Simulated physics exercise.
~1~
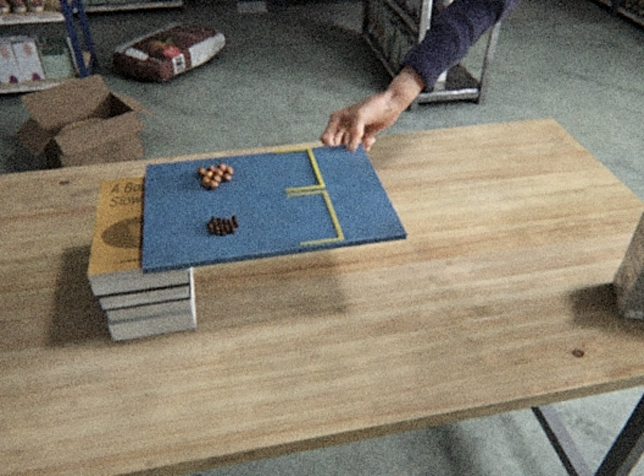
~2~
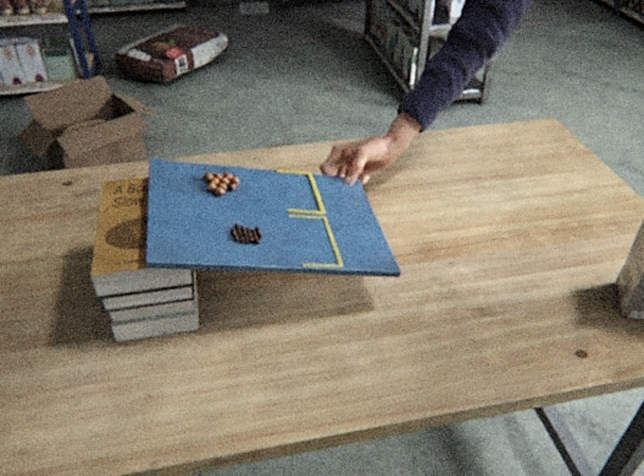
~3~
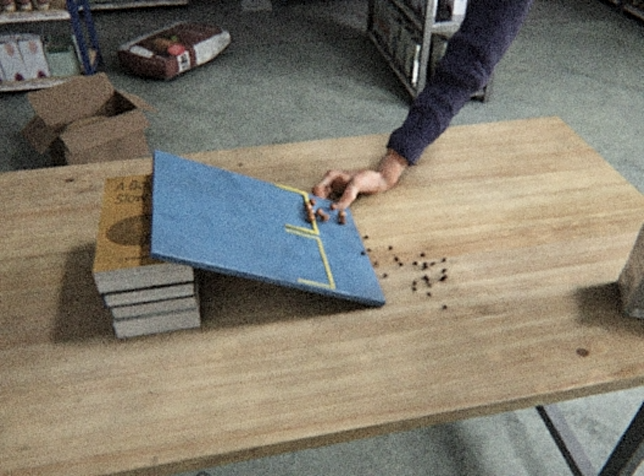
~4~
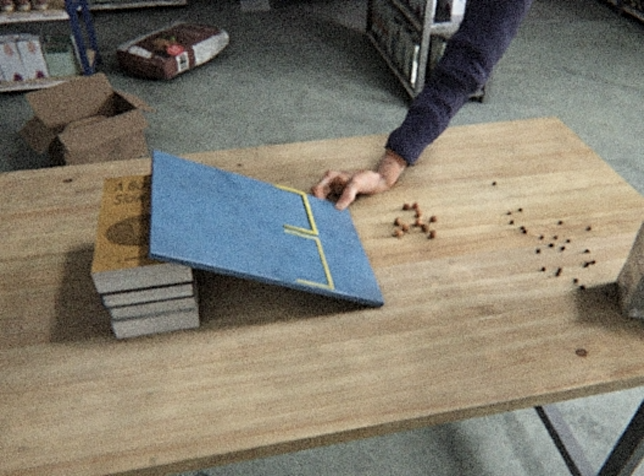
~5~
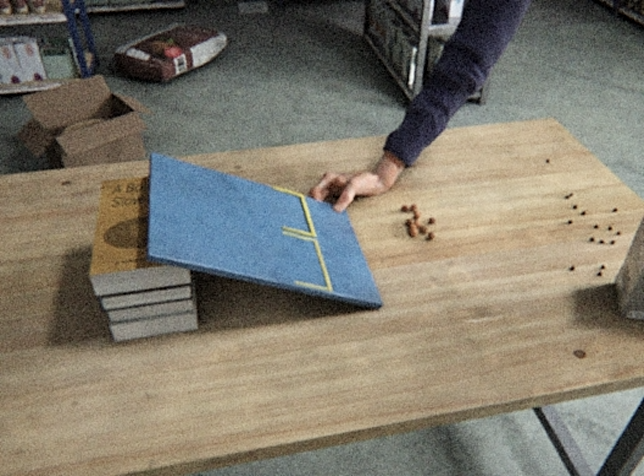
The video shows a hand lowering one end of a blue board propped on stacked books, so that a dark near handful and then a brown far handful of small things slide past yellow strips onto the wooden table, the dark ones ending scattered farther right, the brown ones loosely grouped.
